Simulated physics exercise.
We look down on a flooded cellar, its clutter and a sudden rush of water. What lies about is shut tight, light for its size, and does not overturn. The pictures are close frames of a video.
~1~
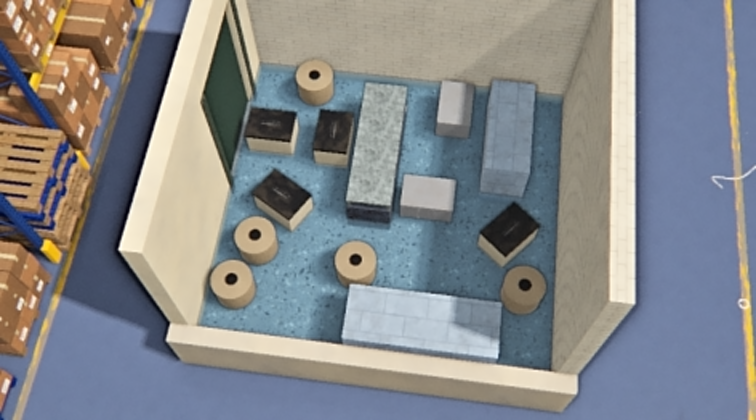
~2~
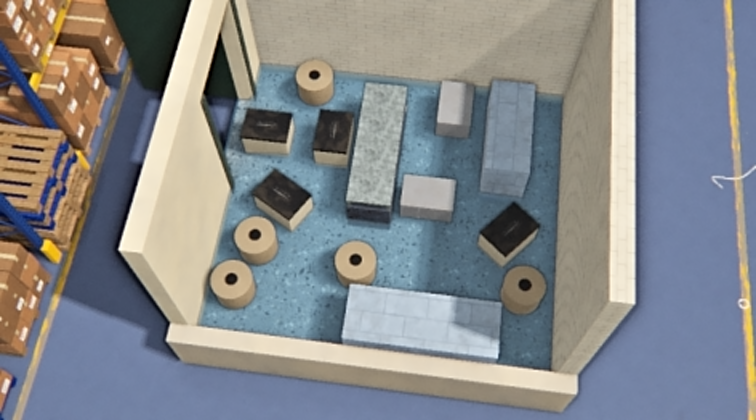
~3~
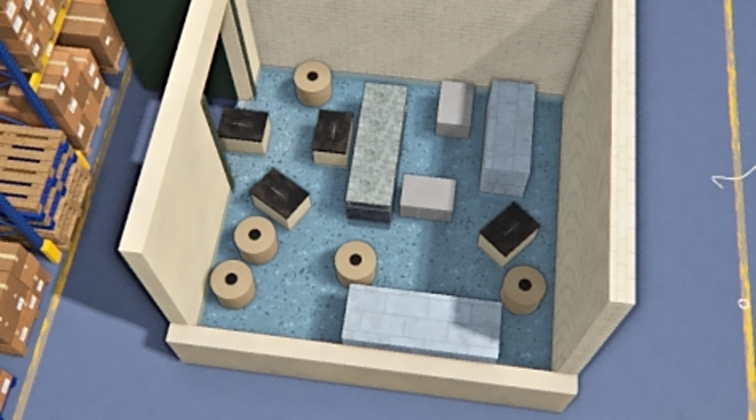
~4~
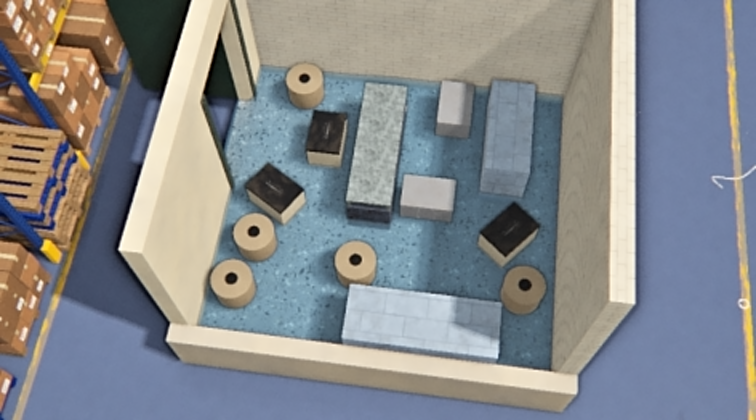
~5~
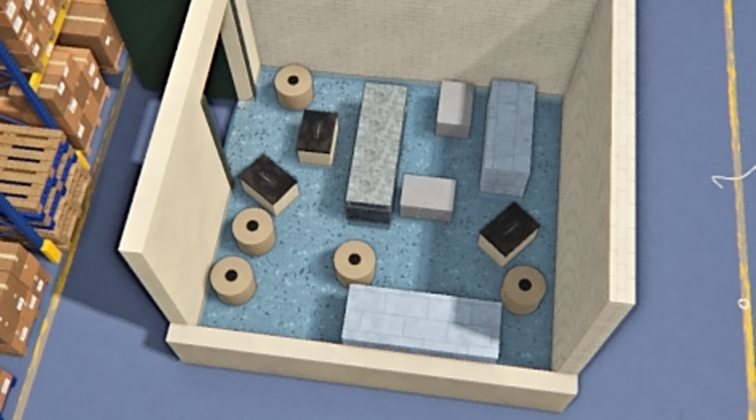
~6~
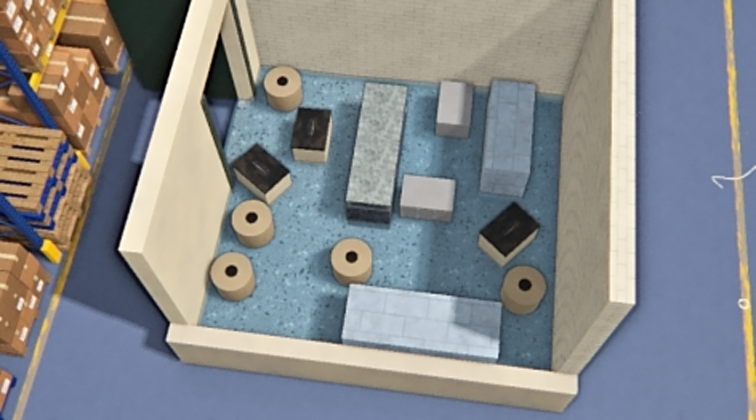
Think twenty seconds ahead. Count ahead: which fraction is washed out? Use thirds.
Share: At least two thirds.
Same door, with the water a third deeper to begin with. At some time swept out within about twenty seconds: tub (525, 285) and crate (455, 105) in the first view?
One after the other: Inside, inside.
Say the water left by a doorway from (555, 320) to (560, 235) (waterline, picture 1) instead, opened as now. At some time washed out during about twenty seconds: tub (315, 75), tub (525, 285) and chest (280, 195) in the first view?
In turn: Kept in, through, carried outside.
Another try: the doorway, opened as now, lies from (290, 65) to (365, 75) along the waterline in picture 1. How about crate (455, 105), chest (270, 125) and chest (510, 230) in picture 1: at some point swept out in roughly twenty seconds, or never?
In turn: Stays, carried outside, no.
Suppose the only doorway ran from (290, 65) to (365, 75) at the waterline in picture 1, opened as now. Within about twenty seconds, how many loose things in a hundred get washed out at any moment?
Some 60 per cent.
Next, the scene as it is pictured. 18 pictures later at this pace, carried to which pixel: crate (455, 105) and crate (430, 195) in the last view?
Near (426, 92) and (362, 247).
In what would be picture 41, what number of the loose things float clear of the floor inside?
3 of them.
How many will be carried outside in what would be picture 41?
The number is 8.
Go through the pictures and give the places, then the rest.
The first frame shows a chest at (282, 193), afloat; a tub at (315, 75), afloat; 0 of 11 have shifted.
The second frame shows a chest at (282, 193) floats; a tub at (315, 75), afloat; 1 of 11 have shifted.
The third frame shows a chest at (280, 192) floats, close to its start; a tub at (313, 76) floats; 1 of 11 have shifted.
The fourth frame shows a chest at (274, 187) floats, close to its start; a tub at (305, 79) floats, close to its start; 5 of 11 have shifted.
The fifth frame shows a chest at (268, 178), afloat, close to its start; a tub at (293, 81), afloat, close to its start; 5 of 11 have shifted.
The sixth frame shows a chest at (261, 167), afloat, a stride from its start; a tub at (282, 82) floats, a stride from its start; 7 of 11 have shifted.
A moment on, 3 of 11 are out; 8 afloat.
Next, 7 of 11 are out; 4 afloat.
Later, 8 of 11 are out; 3 afloat.
In the end, 8 of 11 are out; 3 afloat.
